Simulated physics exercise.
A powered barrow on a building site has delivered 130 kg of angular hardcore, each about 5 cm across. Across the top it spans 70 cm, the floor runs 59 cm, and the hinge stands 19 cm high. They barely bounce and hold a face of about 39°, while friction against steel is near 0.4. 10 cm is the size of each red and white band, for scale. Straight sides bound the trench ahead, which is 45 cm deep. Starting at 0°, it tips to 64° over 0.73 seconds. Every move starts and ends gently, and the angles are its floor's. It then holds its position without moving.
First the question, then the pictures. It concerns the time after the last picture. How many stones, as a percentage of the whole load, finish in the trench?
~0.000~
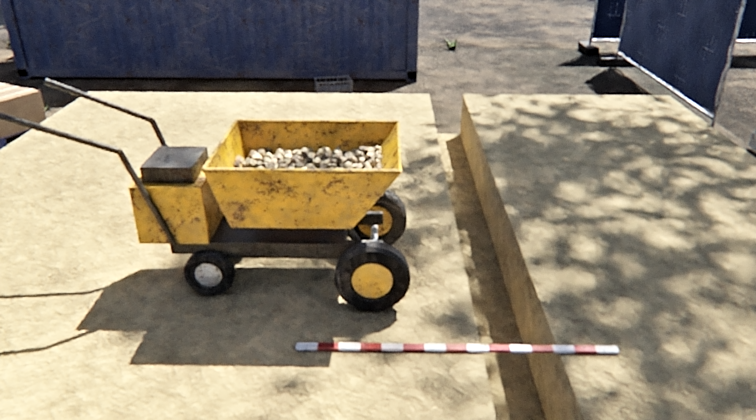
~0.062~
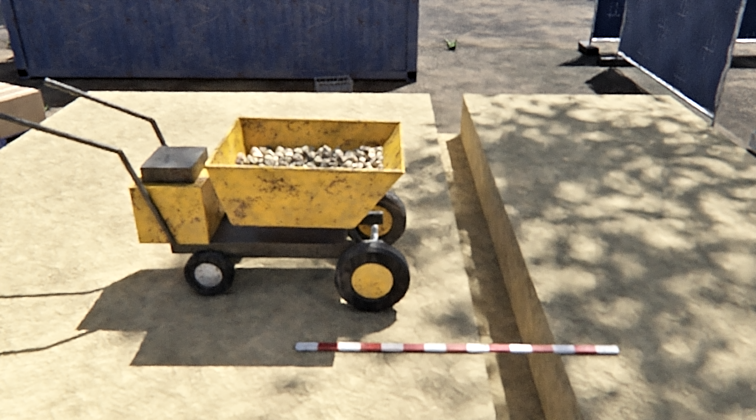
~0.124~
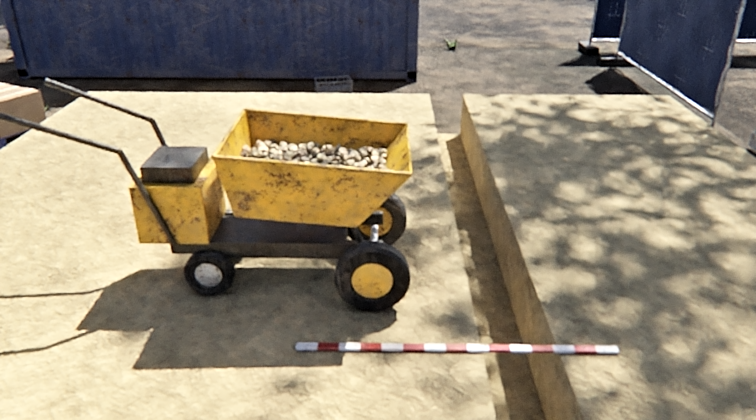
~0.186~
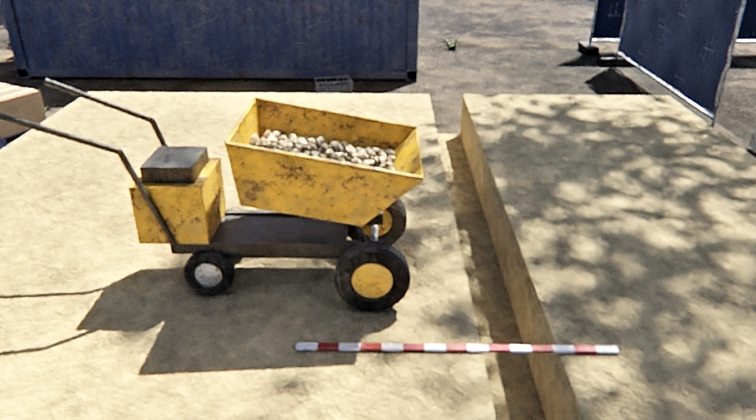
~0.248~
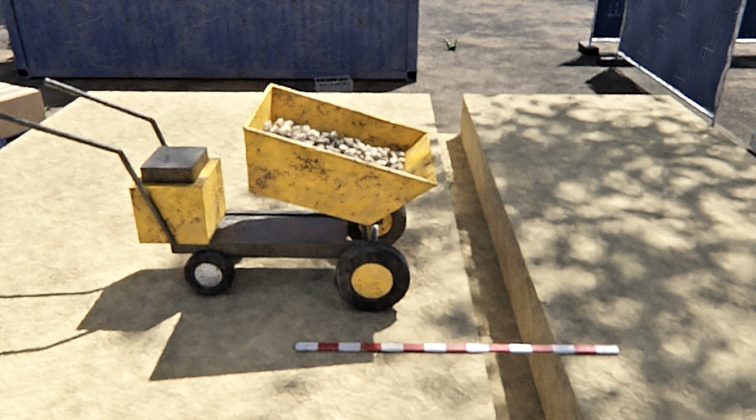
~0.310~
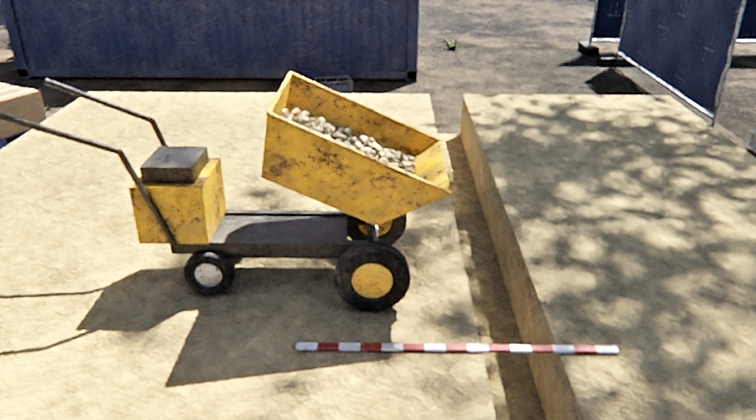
Roughly 31 per cent of the load ends up in the trench.
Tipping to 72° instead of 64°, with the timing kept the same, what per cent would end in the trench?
Around 55 per cent would finish in the trench.
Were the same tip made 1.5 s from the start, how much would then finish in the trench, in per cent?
Close to 30 percent, then.
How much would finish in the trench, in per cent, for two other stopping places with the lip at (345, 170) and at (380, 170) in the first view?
Result: Close to 40 then close to 40 per cent.
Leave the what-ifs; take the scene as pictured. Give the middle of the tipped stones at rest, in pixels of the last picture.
Look at roughly (516, 335).
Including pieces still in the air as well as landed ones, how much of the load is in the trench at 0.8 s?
I'd put it near 5 per cent.
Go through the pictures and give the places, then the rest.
In the first frame, the tray is at 0°, its lip at (400, 172); the top of the load is at (340, 157).
In the second frame, the tray is at 1°, its lip at (403, 172); the top of the load is at (319, 157); the stones move at 0.3 m/s on average.
In the third frame, the tray is at 5°, its lip at (411, 175); the top of the load is at (270, 152); the stones move at 0.7 m/s on average.
In the fourth frame, the tray is at 10°, its lip at (423, 179); the top of the load is at (270, 141); the stones move at 1.0 m/s on average.
The fifth frame shows lip at (437, 185), floor tilted 17°, highest stones at (279, 130); the stones move at 1.2 m/s on average.
The sixth frame shows lip at (451, 194), floor tilted 25°, highest stones at (293, 118); the stones move at 1.3 m/s on average.
After 0.6 s the floor is at 54°; 100 % in the tray; the foremost stones are at (452, 208).
After 0.8 s the floor is at 64°; 96 % in the tray, 4 % in the trench; the foremost stones are at (522, 260).
After 1.2 s the floor is at 64°; 63 % in the tray, 20 % in the trench, 17 % past the trench; the foremost stones are at (618, 281).
After 3.1 s the floor is at 64°; 51 % in the tray, 31 % in the trench, 18 % past the trench; the foremost stones are at (673, 283).
